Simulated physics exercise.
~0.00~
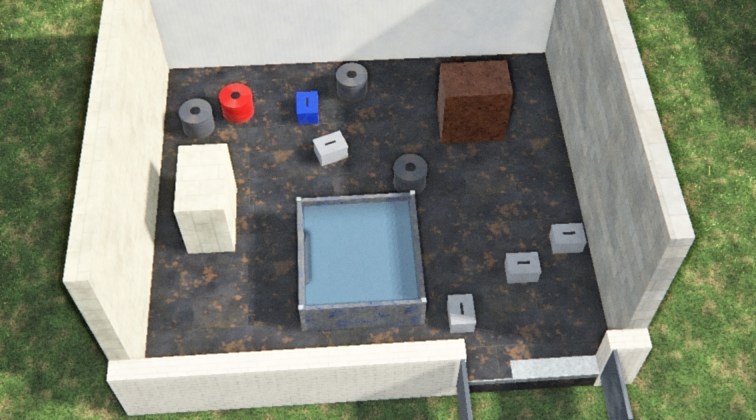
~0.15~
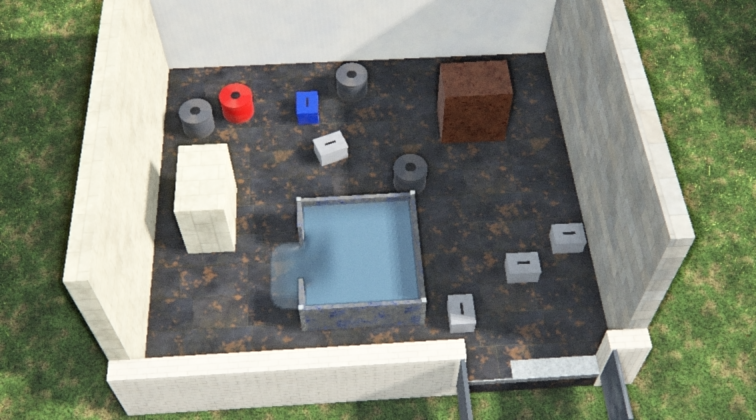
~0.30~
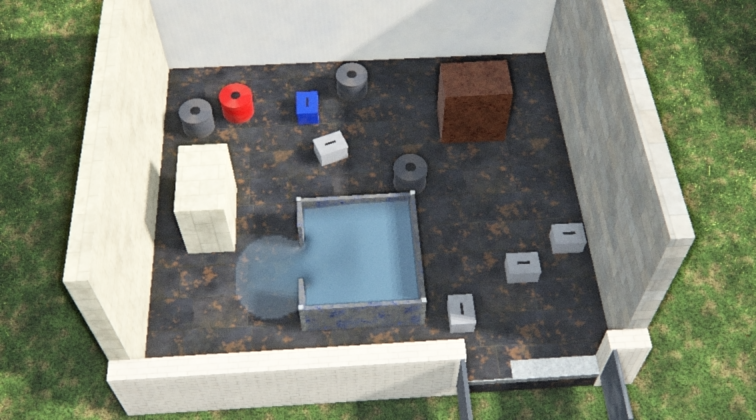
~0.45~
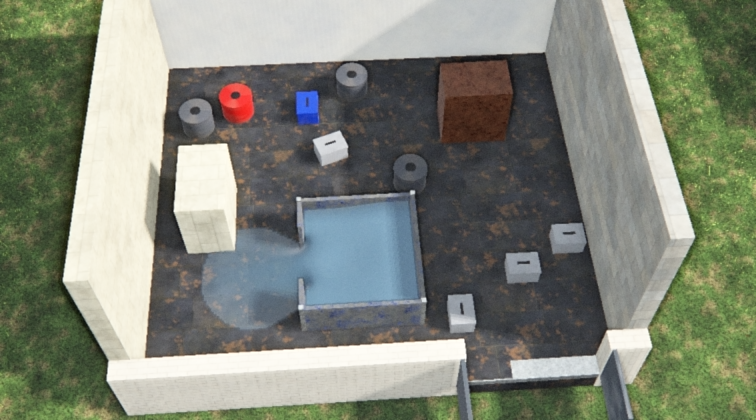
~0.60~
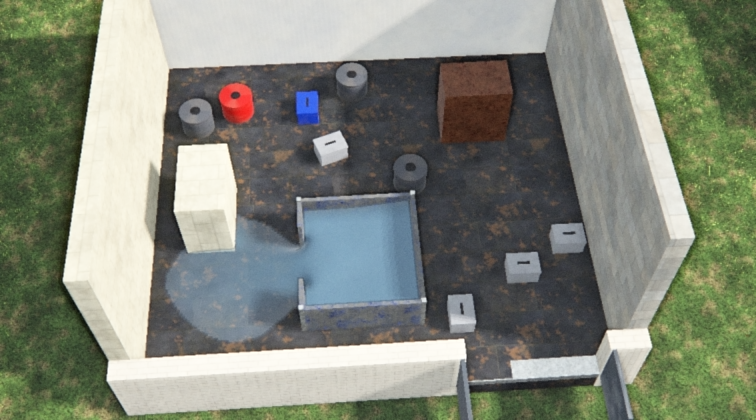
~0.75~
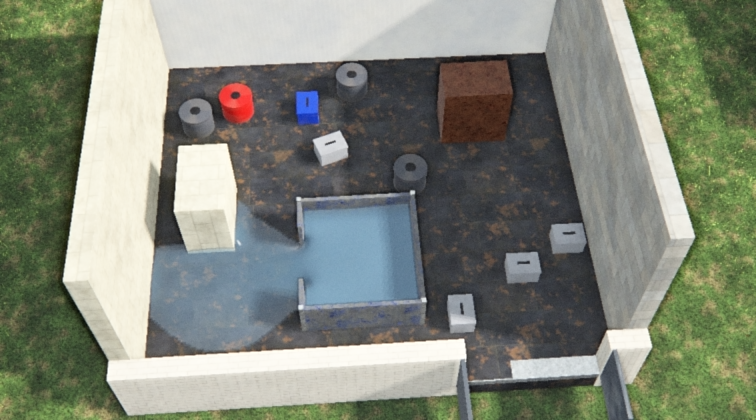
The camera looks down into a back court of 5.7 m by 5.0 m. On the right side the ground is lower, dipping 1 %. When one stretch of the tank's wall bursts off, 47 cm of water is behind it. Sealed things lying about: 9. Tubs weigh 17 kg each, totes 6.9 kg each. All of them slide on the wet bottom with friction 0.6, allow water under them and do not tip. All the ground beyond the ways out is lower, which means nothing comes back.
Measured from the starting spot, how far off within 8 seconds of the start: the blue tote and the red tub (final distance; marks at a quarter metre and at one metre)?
Outcome: The blue tote lingers near its start, the red tub lingers near its start.
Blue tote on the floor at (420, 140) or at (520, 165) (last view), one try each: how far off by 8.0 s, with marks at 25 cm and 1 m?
At the first spot it keeps its position; at the second it keeps its position.
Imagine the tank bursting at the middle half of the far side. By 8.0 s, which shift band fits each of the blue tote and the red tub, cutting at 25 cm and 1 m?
Then the blue tote ends far away, the red tub stays put.
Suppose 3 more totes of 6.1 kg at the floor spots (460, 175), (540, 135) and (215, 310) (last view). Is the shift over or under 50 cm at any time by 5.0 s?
Answers, first to last: Not exceeding, not exceeding, exceeding.
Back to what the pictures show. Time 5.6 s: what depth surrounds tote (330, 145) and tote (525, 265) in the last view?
I'd put it at 2 cm and 0 cm respectively.
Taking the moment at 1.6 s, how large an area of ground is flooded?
Wet: Near 7.5 m2.
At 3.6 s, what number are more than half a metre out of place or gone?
0 in all.
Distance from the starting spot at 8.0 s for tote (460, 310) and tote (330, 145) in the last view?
In that order: 20 cm, 0 cm.
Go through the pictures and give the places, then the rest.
In the first frame, the blue tote at (307, 102) rests on the ground; the red tub at (235, 96), on the bottom; 2.0 m2 under water; 0 of 9 have shifted.
In the second frame, the blue tote at (307, 102), on the bottom; the red tub at (235, 96), on the bottom; 2.4 m2 under water; 0 of 9 have shifted.
In the third frame, the blue tote at (307, 102) rests on the ground; the red tub at (235, 96), on the bottom; water covers 2.9 m2; 0 of 9 have shifted.
In the fourth frame, the blue tote at (307, 102) rests on the ground; the red tub at (235, 96) rests on the ground; water covers 3.5 m2; 0 of 9 have shifted.
In the fifth frame, the blue tote at (307, 102) rests on the ground; the red tub at (235, 96) rests on the ground; 4.1 m2 under water; 0 of 9 have shifted.
In the sixth frame, the blue tote at (307, 102), on the bottom; the red tub at (235, 96) rests on the ground; water covers 4.6 m2; 0 of 9 have shifted.
After 1.6 s the blue tote is near (307, 102), 0.0 m from its start, aground; the red tub is near (235, 96), 0.0 m from its start, aground; 0 of 9 are out; 0 afloat.
After 3.6 s the blue tote is near (307, 102), 0.0 m from its start, aground; the red tub is near (235, 96), 0.0 m from its start, aground; 0 of 9 are out; 0 afloat.
After 5.6 s the blue tote is near (307, 102), 0.0 m from its start, aground; the red tub is near (235, 96), 0.0 m from its start, aground; 0 of 9 are out; 0 afloat.
After 8.0 s the blue tote is near (307, 102), 0.0 m from its start, aground; the red tub is near (235, 96), 0.0 m from its start, aground; 0 of 9 are out; 0 afloat.
